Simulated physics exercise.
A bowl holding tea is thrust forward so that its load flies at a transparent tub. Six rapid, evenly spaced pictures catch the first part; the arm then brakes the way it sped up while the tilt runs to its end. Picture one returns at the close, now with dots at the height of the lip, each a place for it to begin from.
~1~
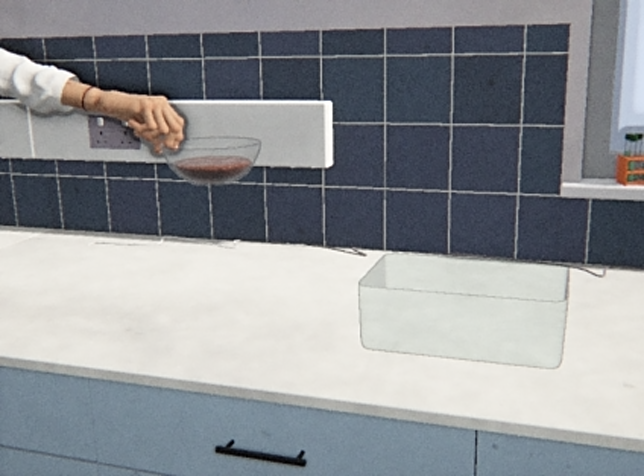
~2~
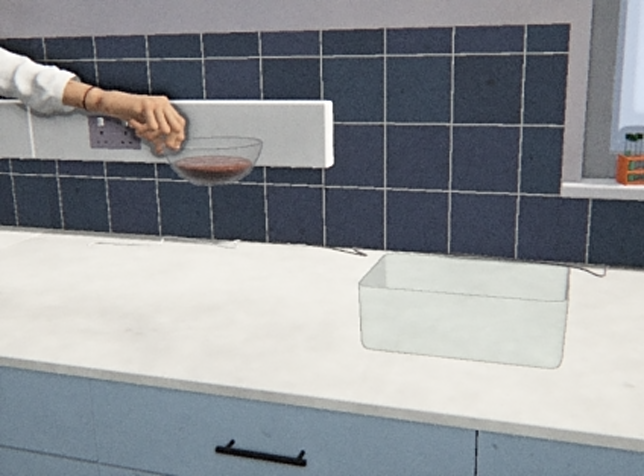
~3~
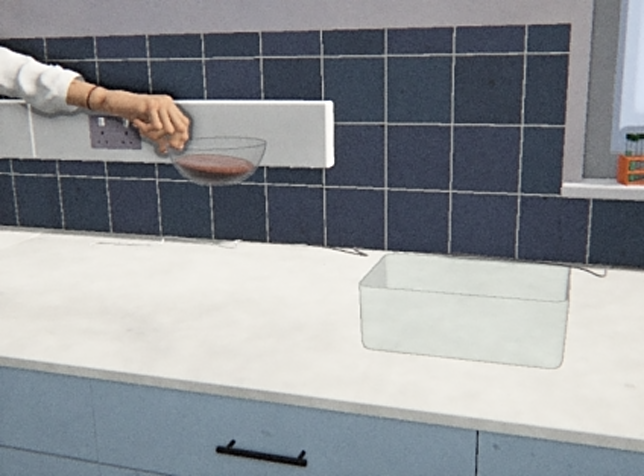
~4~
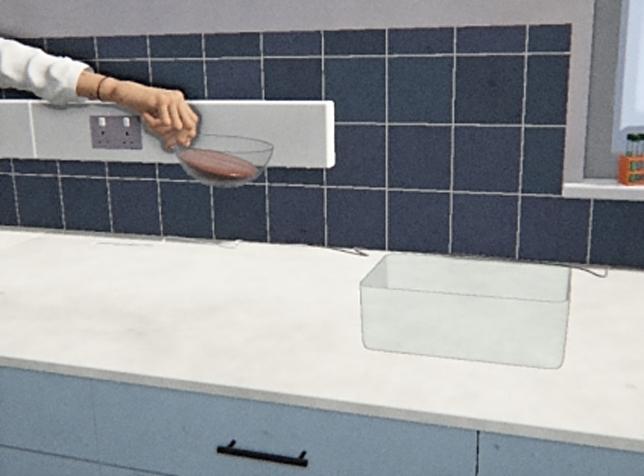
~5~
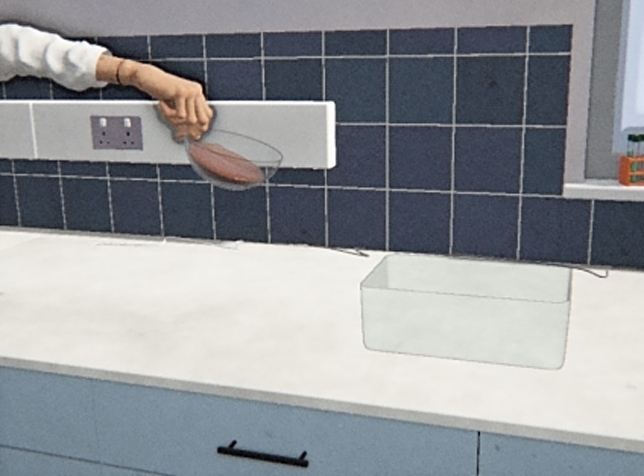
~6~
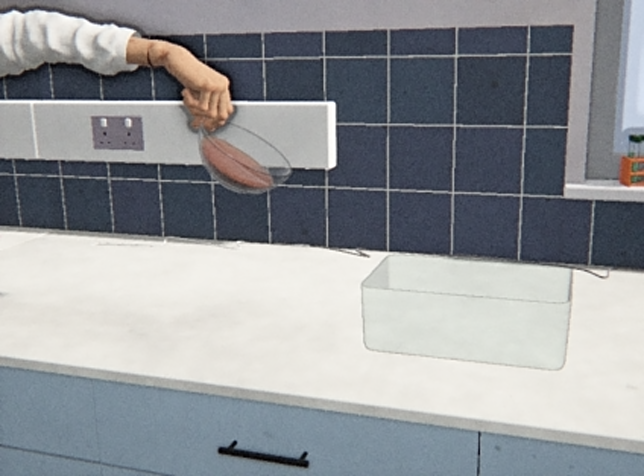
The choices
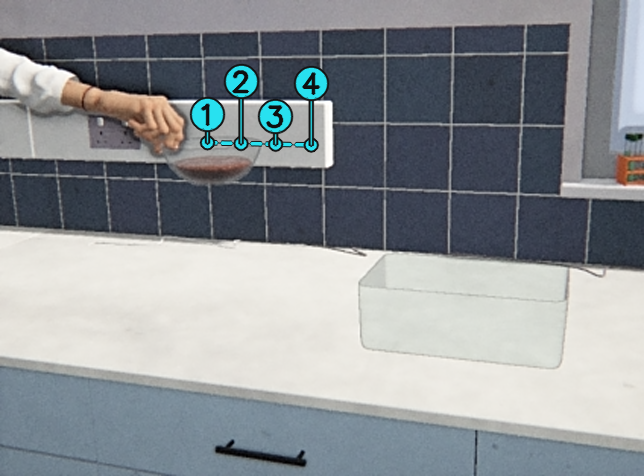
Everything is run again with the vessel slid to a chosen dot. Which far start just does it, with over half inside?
Take 3.
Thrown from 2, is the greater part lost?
Yes.
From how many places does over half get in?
Two of the four.
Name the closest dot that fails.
It is 2.
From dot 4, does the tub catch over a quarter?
Yes, it does.
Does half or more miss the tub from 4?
No.
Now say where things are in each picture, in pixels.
Upright, lip at (256, 143); tub from (361, 347) to (562, 368); nothing has left yet.
Upright, lip at (257, 143); nothing has left yet.
Upright, lip at (261, 144); nothing has left yet.
Tipped about 6°, lip at (269, 149); nothing has left yet.
Tipped about 17°, lip at (278, 160); nothing has left yet.
Tipped about 32°, lip at (287, 174); nothing has left yet.
On the marked copy, 1 at (207, 142); 2 at (241, 143); 3 at (275, 144); 4 at (311, 145).
If 1 is chosen, about 0 % lands in the tub, 100 % falls short.
If 2 is chosen, about 0 % lands in the tub, 97 % falls short and 3 % goes beside or beyond.
If 3 is chosen, about 87 % lands in the tub, 6 % falls short and 7 % goes beside or beyond.
If 4 is chosen, about 85 % lands in the tub, 2 % falls short and 13 % goes beside or beyond.
